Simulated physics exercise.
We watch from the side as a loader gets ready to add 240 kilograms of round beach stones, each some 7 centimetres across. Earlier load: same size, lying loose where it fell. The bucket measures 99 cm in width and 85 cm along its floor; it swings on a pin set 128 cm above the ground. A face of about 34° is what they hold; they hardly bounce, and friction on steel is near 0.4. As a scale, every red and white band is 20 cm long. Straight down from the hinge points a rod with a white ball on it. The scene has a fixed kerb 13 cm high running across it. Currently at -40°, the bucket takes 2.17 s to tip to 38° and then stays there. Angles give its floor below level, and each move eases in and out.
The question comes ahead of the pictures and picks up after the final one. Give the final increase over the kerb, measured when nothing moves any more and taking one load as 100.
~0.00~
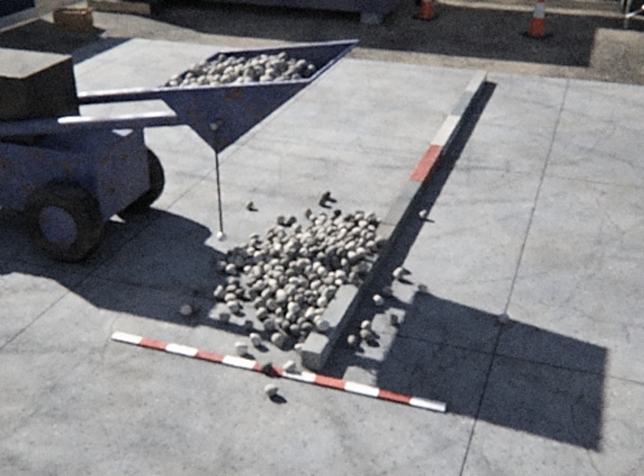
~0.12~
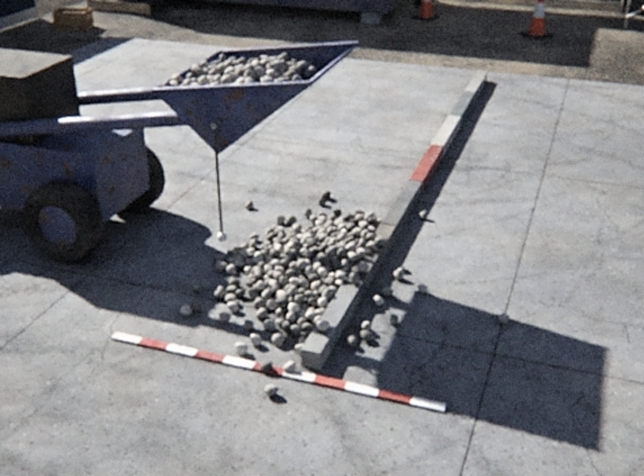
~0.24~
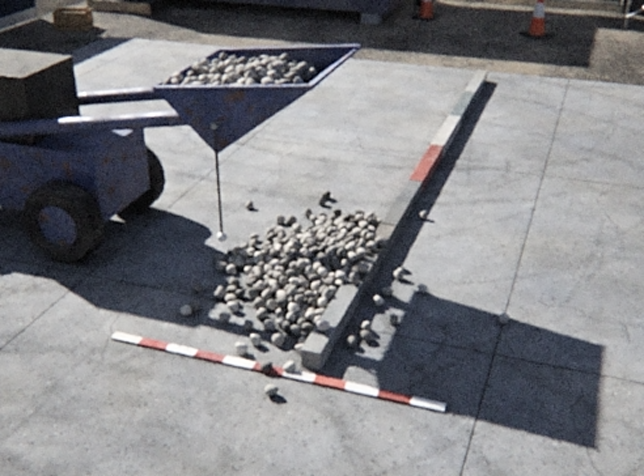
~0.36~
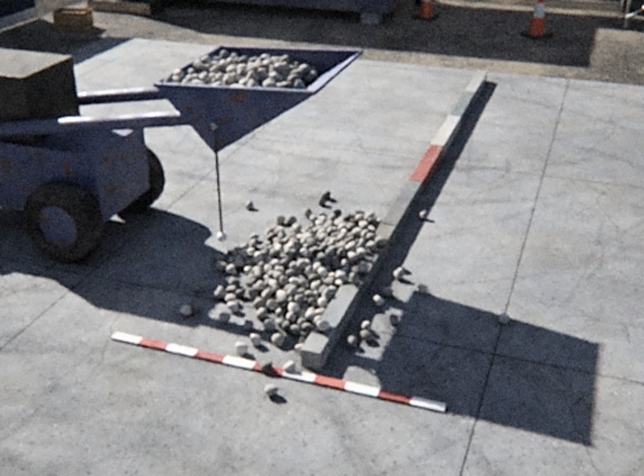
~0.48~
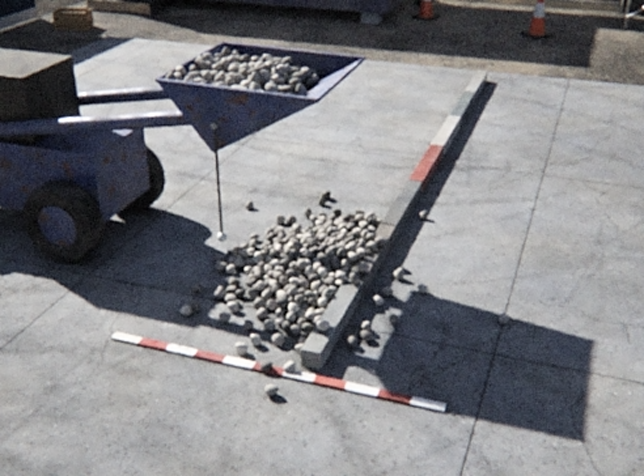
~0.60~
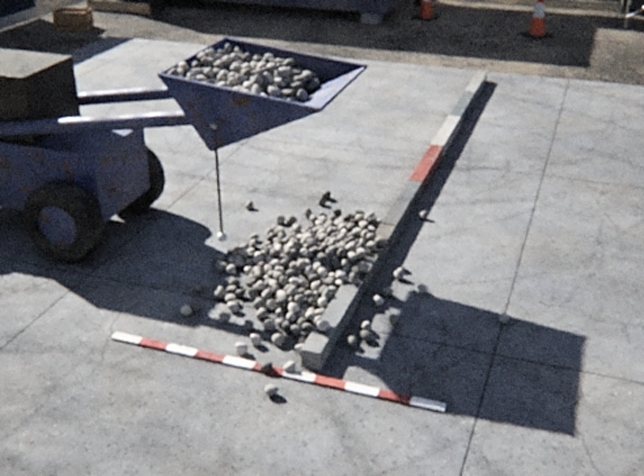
Close to 70 parts in a hundred.
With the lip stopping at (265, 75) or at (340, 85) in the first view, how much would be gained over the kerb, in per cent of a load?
Some 20 percent first and 100 percent second.
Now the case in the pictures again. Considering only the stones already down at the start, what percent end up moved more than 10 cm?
Estimate: 5 %, roughly.
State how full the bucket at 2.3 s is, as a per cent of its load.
Around 15 in a hundred.
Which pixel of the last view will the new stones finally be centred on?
Their centre rests close to (401, 276).
After 1.6 s the floor is at 26°; in per cent of one load, 96 in the bucket, 101 on this side of the kerb, 2 over the kerb; the foremost stones are at (403, 306).
After 2.3 s the floor is at 38°; in per cent of one load, 15 in the bucket, 152 on this side of the kerb, 33 over the kerb; the foremost stones are at (463, 286).
After 2.6 s the floor is at 38°; in per cent of one load, 0 in the bucket, 139 on this side of the kerb, 61 over the kerb; the foremost stones are at (521, 293).
After 5.2 s the floor is at 38°; in per cent of one load, 0 in the bucket, 128 on this side of the kerb, 72 over the kerb; the foremost stones are at (596, 307). Net gain over the kerb, 70.
